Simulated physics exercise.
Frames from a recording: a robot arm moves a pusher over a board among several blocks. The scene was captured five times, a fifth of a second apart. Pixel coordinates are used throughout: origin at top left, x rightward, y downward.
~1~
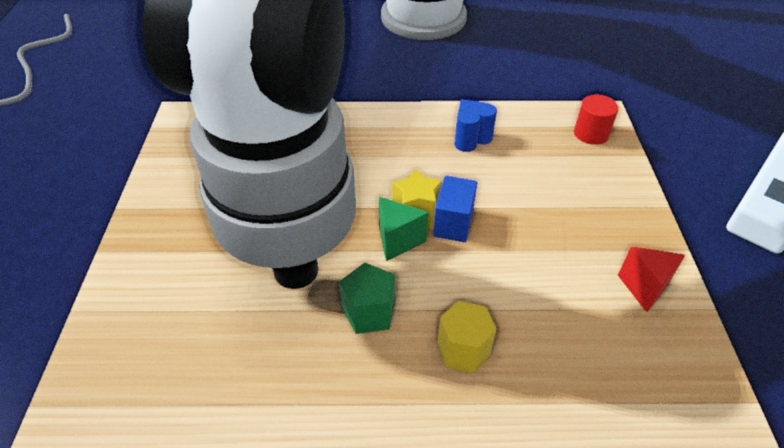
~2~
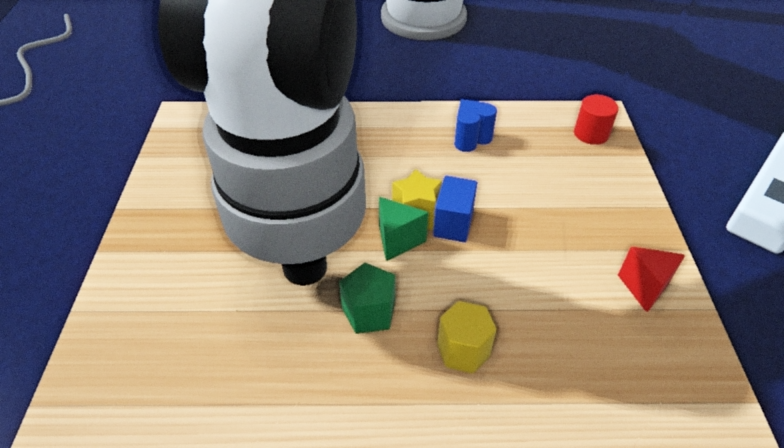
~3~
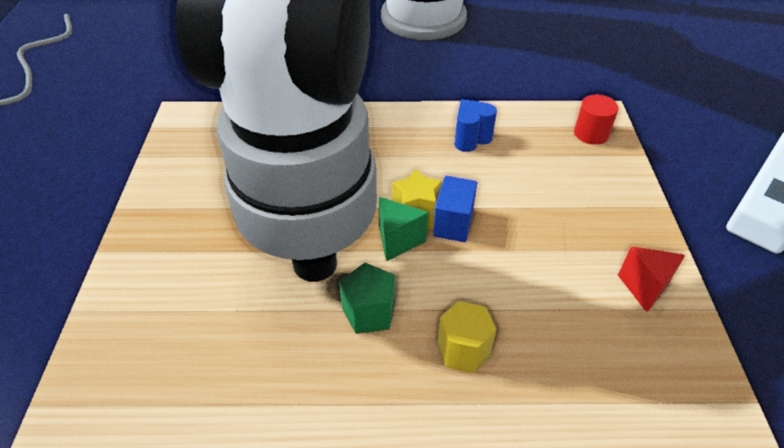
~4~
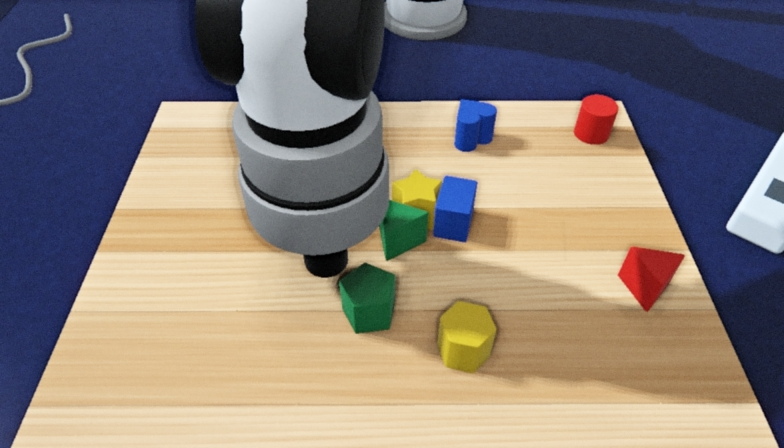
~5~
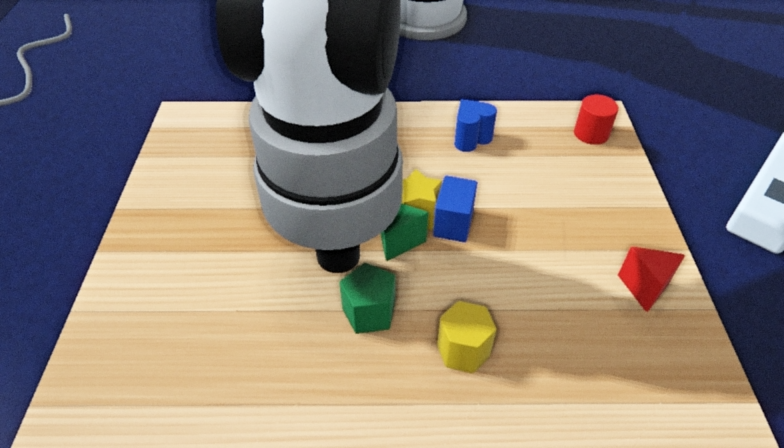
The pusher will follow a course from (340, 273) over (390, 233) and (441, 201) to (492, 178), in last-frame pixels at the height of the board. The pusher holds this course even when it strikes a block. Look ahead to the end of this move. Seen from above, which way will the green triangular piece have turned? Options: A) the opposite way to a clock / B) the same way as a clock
B (the same way as a clock)
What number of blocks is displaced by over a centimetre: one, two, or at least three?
3 or more blocks.
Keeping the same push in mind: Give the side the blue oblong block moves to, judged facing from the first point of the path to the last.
So, looking from the first point of the path to the last, the blue oblong block moves rightwards.
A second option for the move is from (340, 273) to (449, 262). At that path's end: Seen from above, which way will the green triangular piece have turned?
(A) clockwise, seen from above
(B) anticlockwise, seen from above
Choice B: Anticlockwise, seen from above.
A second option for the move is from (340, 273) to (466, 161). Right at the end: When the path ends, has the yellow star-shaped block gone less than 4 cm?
Answer: No.
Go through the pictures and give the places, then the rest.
Pusher's lower end at (296, 272); green pentagon at (368, 284); green triangular piece at (398, 213); yellow star-shaped block at (418, 186); blue oblong block at (457, 193), in the first picture.
Pusher at (305, 269); blocks still, in the second picture.
Pusher at (315, 265); blocks still, in the third picture.
Pusher at (327, 261); blocks still, in the fourth picture.
Pusher at (339, 257); green pentagon at (368, 284); green triangular piece at (398, 213); yellow star-shaped block at (418, 186); blue oblong block at (457, 193), in the fifth picture.
What follows on the original path. One third of the way, pusher at (390, 216); green triangular piece at (427, 201); yellow star-shaped block at (435, 172), turned 15° anticlockwise; blue oblong block at (475, 190).
Two thirds of the way, pusher at (442, 184); green triangular piece at (462, 195), turned 55° clockwise; yellow star-shaped block at (466, 154), turned 25° anticlockwise; blue oblong block at (492, 190), turned 25° anticlockwise.
At the end, pusher at (495, 161); green pentagon still; green triangular piece at (463, 195), turned 60° clockwise; yellow star-shaped block at (513, 129), turned 35° anticlockwise; blue oblong block at (497, 189).
